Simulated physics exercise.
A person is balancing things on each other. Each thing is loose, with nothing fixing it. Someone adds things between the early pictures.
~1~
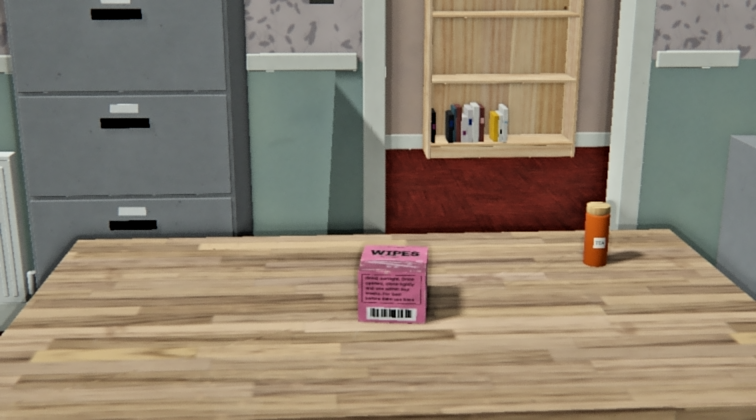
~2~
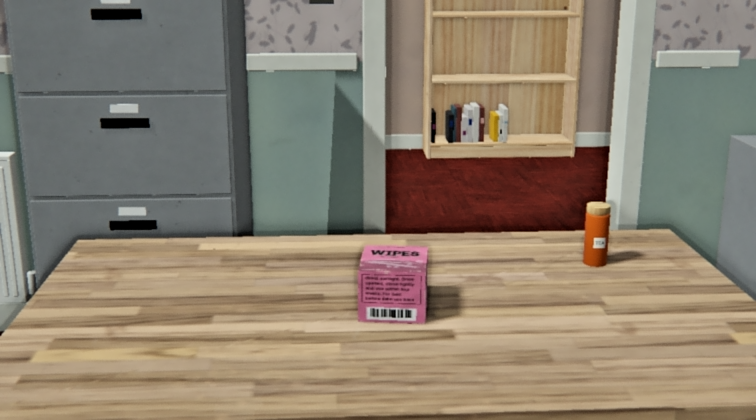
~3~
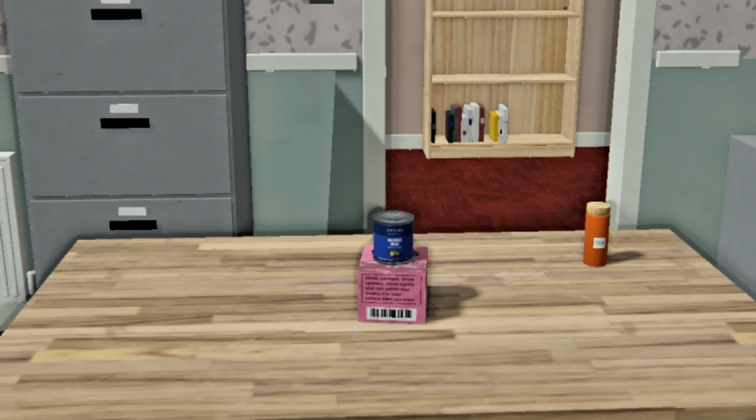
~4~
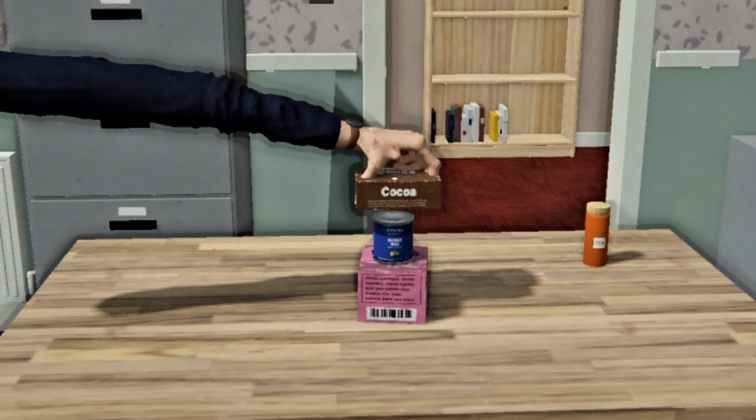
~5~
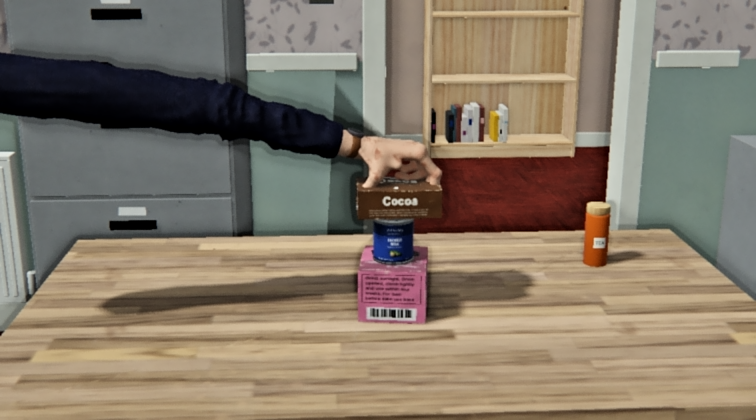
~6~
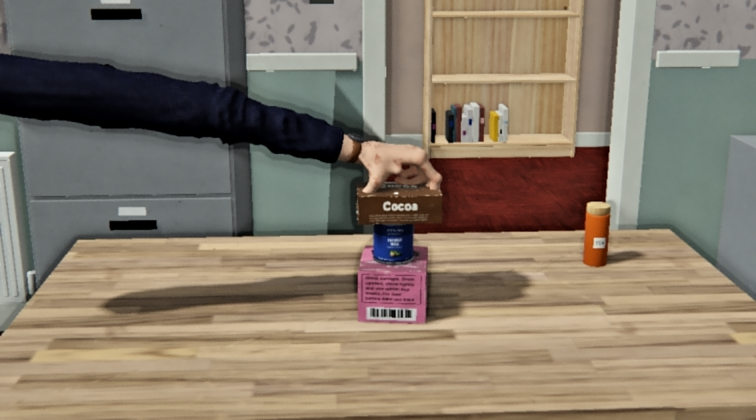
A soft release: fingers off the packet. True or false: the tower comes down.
False.
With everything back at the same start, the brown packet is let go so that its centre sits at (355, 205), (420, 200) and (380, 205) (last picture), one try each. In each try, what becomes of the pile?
Lab note - try 1: Collapse; try 2: Collapse; try 3: No collapse.
Then, 0.50 s later than the last frame, all is still.
Then, 1.30 s later than the last frame, brown packet resting near (398, 203).
When it is over, all 4 as before. End places, in pixels of the last picture, brown packet near (398, 203). The pile keeps its balance.
